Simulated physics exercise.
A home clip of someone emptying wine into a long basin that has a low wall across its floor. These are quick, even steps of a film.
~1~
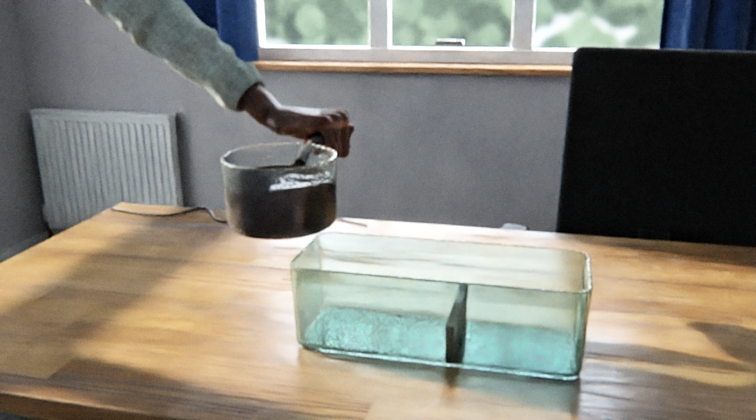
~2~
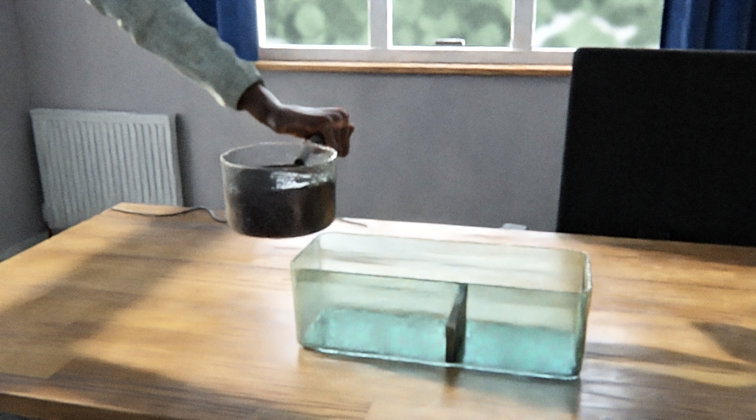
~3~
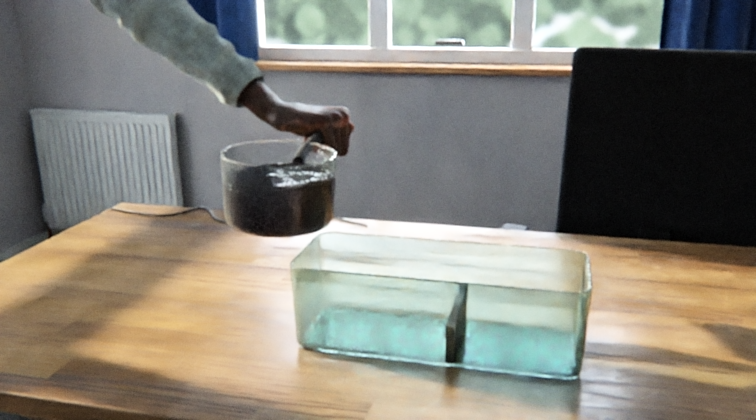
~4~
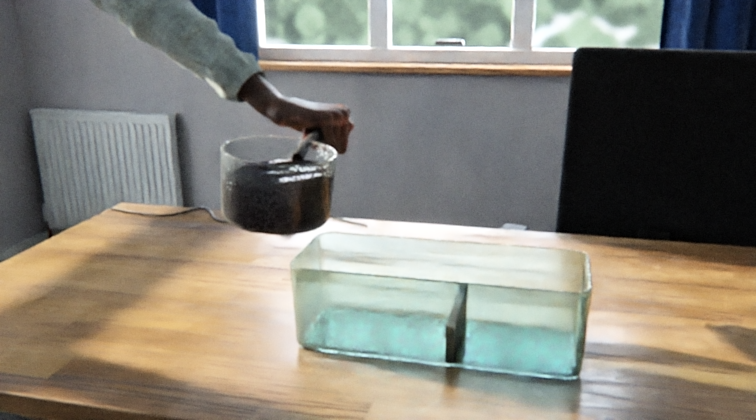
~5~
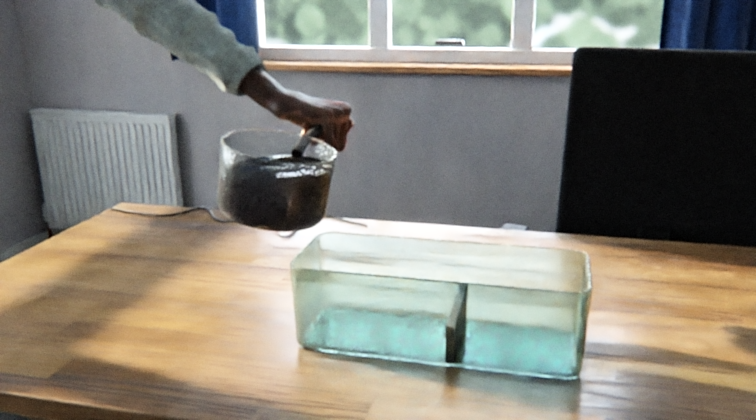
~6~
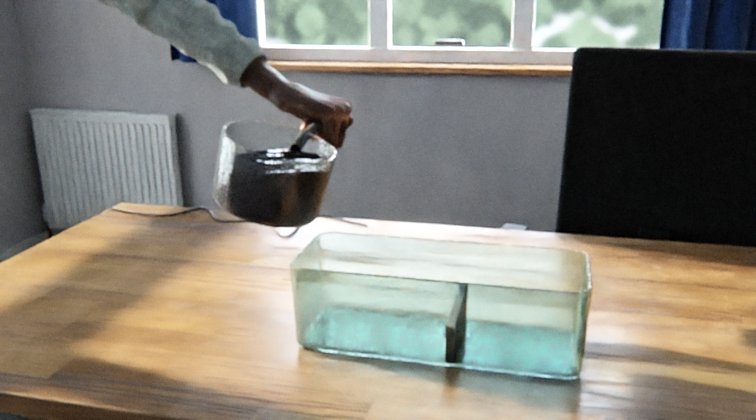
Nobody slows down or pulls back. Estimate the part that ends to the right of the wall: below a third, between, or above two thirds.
In the end not even a third is right of the wall.
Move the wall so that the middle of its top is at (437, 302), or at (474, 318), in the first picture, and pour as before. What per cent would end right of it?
The first gives 20 %, the second 15 %.
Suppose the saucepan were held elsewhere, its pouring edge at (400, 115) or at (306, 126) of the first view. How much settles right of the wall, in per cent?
In turn 90 and 10 in a hundred.
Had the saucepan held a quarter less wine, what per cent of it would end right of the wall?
About 5 per cent.
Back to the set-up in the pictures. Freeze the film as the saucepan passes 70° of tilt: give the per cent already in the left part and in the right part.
The left part 0 per cent, the right part 0.
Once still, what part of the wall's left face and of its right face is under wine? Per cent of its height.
Left: 70 %. Right: 0 %.
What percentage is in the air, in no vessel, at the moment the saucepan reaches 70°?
It comes to 25 per cent or so.
A moment on, the saucepan is tipped part way and 73 per cent is still to pour, 2 is left of the wall and 0 right of it.
Next, the saucepan is tipped on its side and 18 per cent is still to pour, 55 is left of the wall and 1 right of it.
Then the saucepan is tipped right over and 2 per cent is still to pour, 90 is left of the wall and 3 right of it.
Later the saucepan is tipped right over and 0 per cent is still to pour, 94 is left of the wall and 4 right of it.
In the end 94 per cent lies left of the wall, 4 right of it and 2 outside.
